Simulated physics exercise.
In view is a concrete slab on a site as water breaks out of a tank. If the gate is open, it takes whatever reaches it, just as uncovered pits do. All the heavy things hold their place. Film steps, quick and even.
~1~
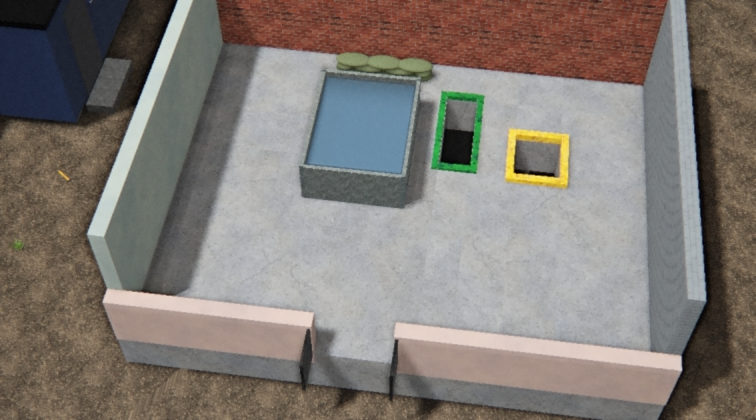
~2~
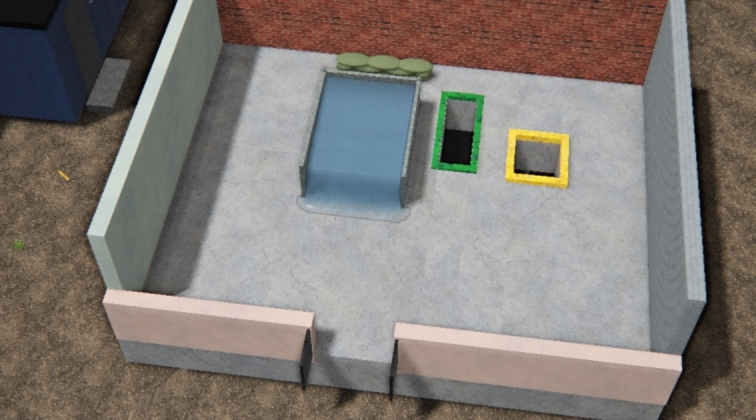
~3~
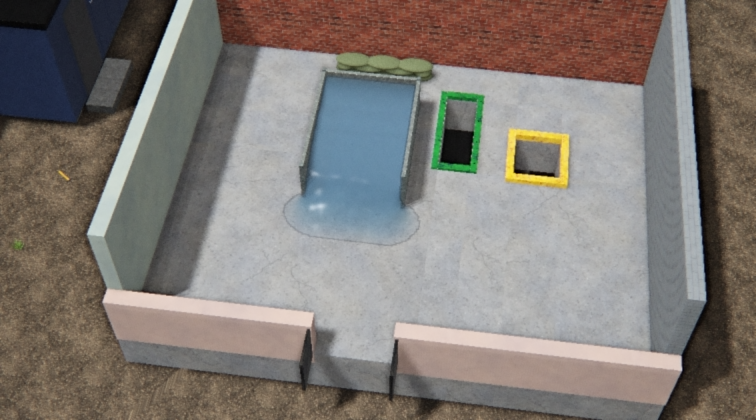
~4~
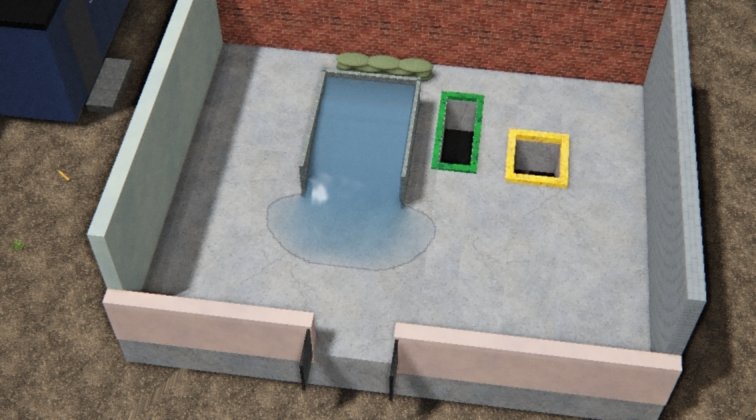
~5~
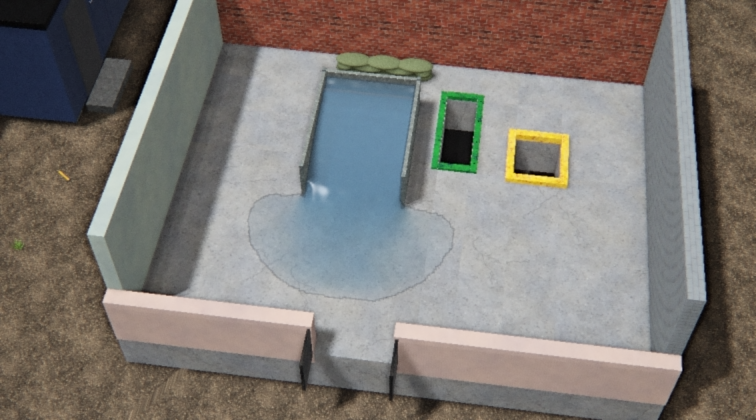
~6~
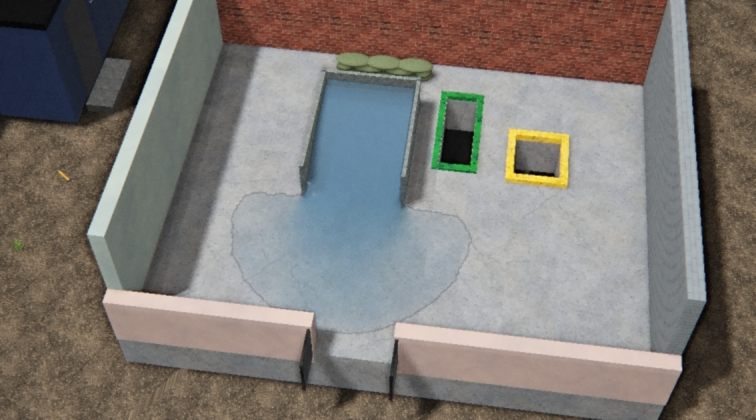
On a walled concrete slab, water pours from a tank's open front and spreads outward.
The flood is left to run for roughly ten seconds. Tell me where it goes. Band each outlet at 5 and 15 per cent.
The gate will take beyond fifteen per cent. The yellow pit will take below five per cent. The green pit will take below five per cent.
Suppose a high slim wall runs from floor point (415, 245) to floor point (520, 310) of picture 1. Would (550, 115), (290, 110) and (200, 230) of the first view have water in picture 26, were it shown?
Same order as asked - unsoaked, unsoaked, soaked.
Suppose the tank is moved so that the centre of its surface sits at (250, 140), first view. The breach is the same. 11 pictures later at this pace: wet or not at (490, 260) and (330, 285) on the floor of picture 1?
Untouched, swamped.
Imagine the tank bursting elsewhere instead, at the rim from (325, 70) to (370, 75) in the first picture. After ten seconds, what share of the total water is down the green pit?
For green, it comes to 15 percent.
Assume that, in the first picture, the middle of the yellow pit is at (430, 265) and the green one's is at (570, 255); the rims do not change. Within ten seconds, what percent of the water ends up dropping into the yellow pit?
Note: Yellow pit, 6 percent.
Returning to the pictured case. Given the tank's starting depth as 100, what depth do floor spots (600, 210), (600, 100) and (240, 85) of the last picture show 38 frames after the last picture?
Estimate: 4, 2, 2 %.
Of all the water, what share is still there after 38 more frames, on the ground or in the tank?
Estimate: 66 per cent.
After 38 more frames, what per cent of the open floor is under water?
Roughly 75 %.
A moment on, water covers 30 % of the floor; the gate 5 %, the yellow pit 0 %, the green pit 0 %.
Next, water covers 35 % of the floor; the gate 14 %, the yellow pit 0 %, the green pit 0 %.
Then, water covers 45 % of the floor; the gate 25 %, the yellow pit 0 %, the green pit 0 %.
Later, water covers 75 % of the floor; the gate 33 %, the yellow pit 0 %, the green pit 0 %.
In the end, water covers 90 % of the floor; the gate 38 %, the yellow pit 0 %, the green pit 0 %.
